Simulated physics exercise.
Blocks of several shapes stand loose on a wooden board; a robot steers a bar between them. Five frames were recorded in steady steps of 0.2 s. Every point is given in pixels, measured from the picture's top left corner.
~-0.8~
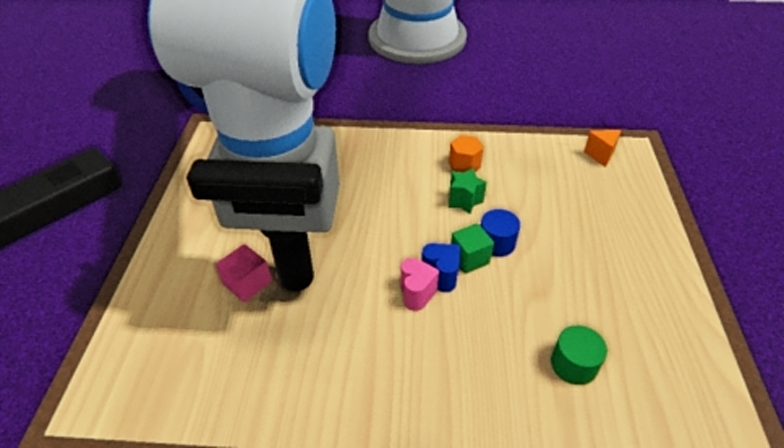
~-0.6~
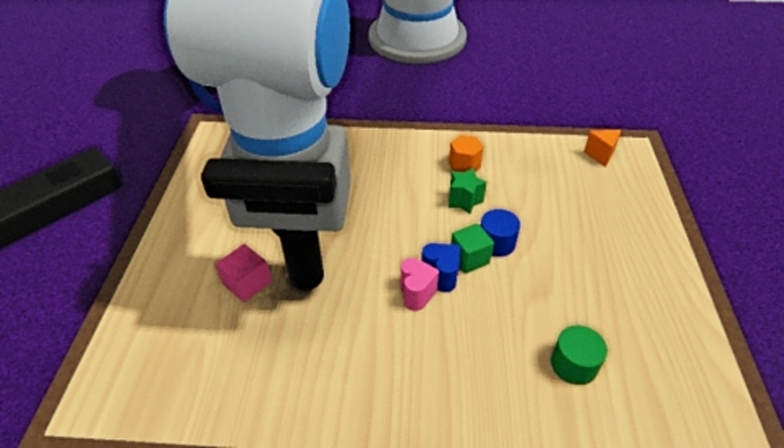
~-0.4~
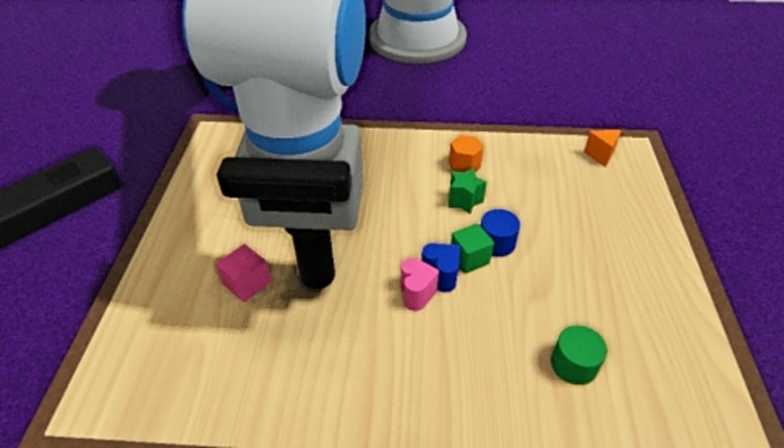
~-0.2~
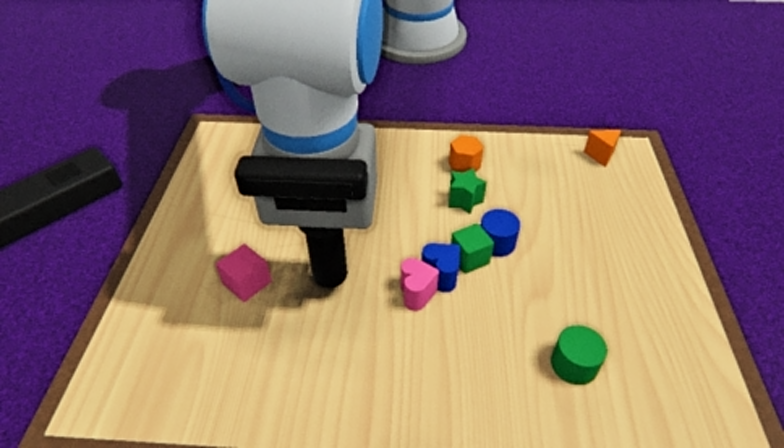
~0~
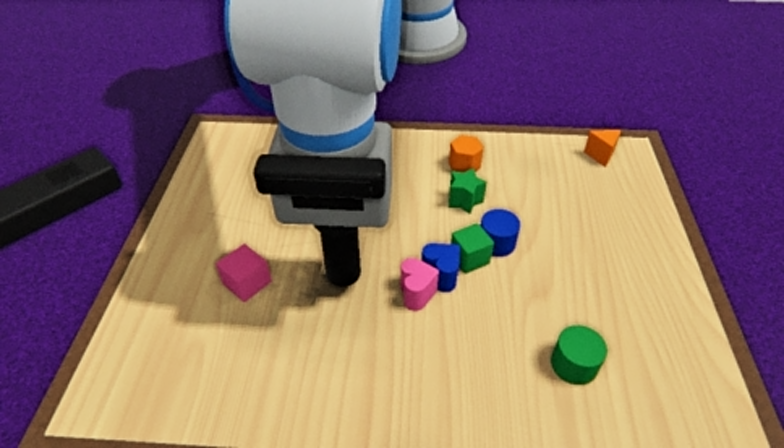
A white and blue robot arm holding a black bar stands over a light wooden board on a purple surface, seen from above at an angle. A dark pink cube sits at left, a pink heart, blue and green blocks line up near the centre, with orange pieces behind and a green cylinder at lower right. The arm slides the bar steadily rightward, away from the cube, while every block stays still.
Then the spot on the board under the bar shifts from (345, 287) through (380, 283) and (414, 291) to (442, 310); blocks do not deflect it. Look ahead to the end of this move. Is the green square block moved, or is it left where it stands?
Once the bar is done, the green square block remains in the old spot.
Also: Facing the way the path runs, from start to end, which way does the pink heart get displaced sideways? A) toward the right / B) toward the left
A.
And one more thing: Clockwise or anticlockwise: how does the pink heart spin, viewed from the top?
Viewed from the top, it goes clockwise.
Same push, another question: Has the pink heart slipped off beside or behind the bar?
No, that is not what happens.
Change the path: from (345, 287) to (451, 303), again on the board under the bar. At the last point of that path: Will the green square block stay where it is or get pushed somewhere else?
The result: It moves.
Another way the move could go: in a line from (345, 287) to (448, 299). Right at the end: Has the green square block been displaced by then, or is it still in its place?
The push reaches it.
What follows on the original path. One third of the way, bar (380, 271); nothing pushed yet.
Two thirds of the way, bar (414, 279); pink heart (444, 284), turned 35° clockwise; blue heart (451, 257), turned 30° anticlockwise.
At the end, bar (443, 299); pink heart (474, 303), turned 40° clockwise; blue heart (452, 257), turned 30° anticlockwise; green square block unmoved.
